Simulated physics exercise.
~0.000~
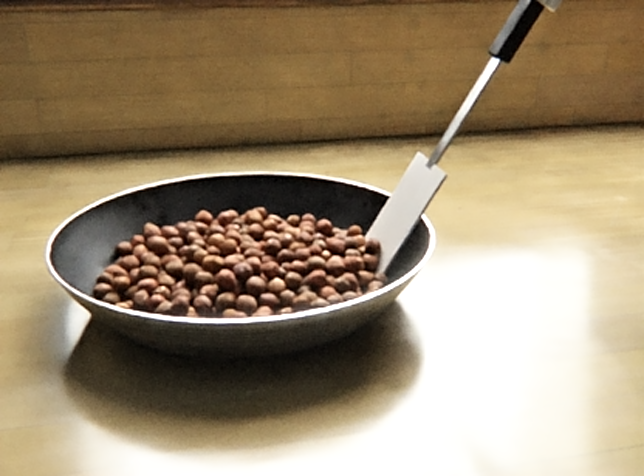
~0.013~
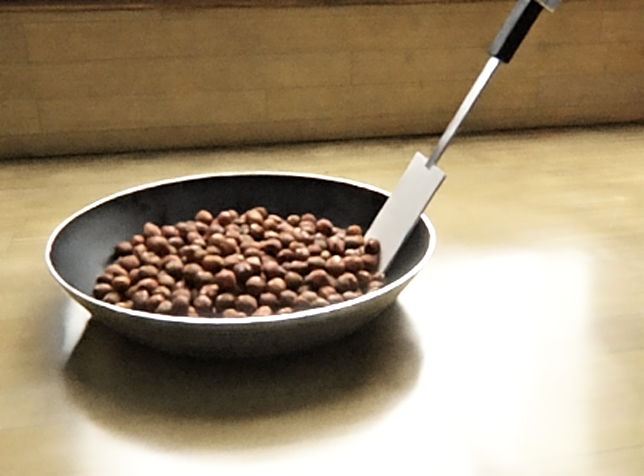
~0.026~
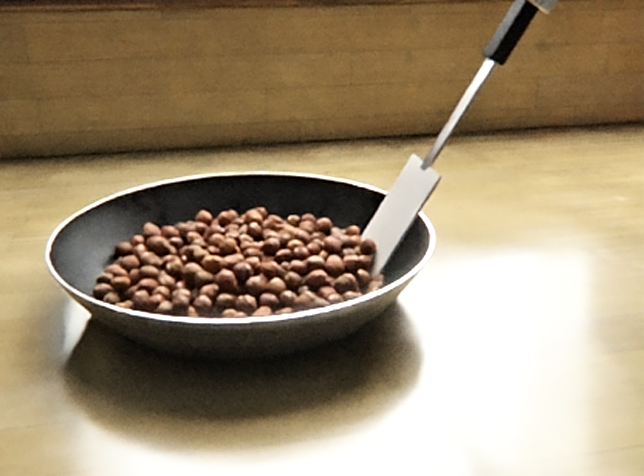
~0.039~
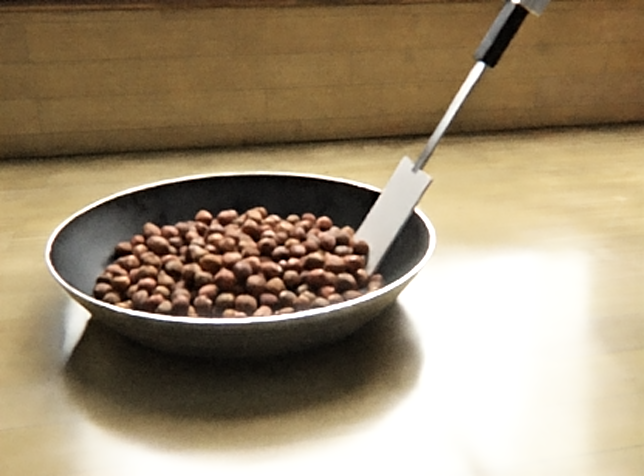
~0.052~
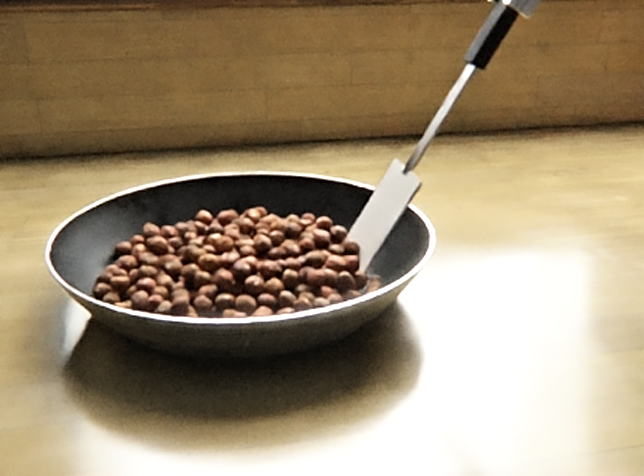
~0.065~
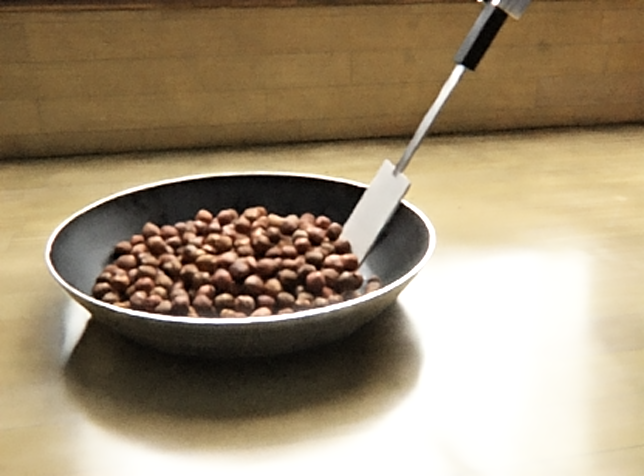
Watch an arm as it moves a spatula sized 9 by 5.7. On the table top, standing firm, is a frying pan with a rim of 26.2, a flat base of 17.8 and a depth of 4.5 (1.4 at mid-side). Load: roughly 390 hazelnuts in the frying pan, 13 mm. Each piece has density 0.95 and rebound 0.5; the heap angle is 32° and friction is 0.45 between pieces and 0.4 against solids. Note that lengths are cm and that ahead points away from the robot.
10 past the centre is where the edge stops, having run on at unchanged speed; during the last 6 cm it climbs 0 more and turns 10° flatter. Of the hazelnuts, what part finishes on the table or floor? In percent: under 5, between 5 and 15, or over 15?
Between 5 and 15 percent.
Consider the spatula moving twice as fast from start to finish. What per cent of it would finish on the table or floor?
25 per cent, about.
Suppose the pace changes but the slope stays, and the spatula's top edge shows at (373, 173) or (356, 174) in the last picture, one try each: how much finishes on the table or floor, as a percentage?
Near 20 per cent in the first try and near 20 per cent in the second.
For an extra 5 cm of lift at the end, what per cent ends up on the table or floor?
Result: Approx. 10 %.
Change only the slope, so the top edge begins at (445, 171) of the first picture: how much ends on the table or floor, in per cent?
I'd estimate close to 10 per cent.
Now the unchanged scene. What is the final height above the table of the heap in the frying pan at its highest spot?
Some 6.0 cm above the table.
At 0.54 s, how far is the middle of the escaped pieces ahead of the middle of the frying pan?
It comes to near 16 cm ahead of the middle.
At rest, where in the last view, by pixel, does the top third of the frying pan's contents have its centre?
Centre: Roughly (121, 265).
After 0.17 s, sloping 59°, highest piece 6 above the table; 391 in the frying pan.
After 0.28 s, sloping 56°, highest piece 6 above the table; 391 in the frying pan.
After 0.54 s, sloping 49°, highest piece 6 above the table; 352 in the frying pan, 36 on the table or floor, 3 on the blade or in flight.
After 1.59 s, sloping 49°, highest piece 6 above the table; 350 in the frying pan, 41 on the table or floor.
At rest, 350 in the frying pan, 41 on the table or floor. That is 10 % on the table or floor.
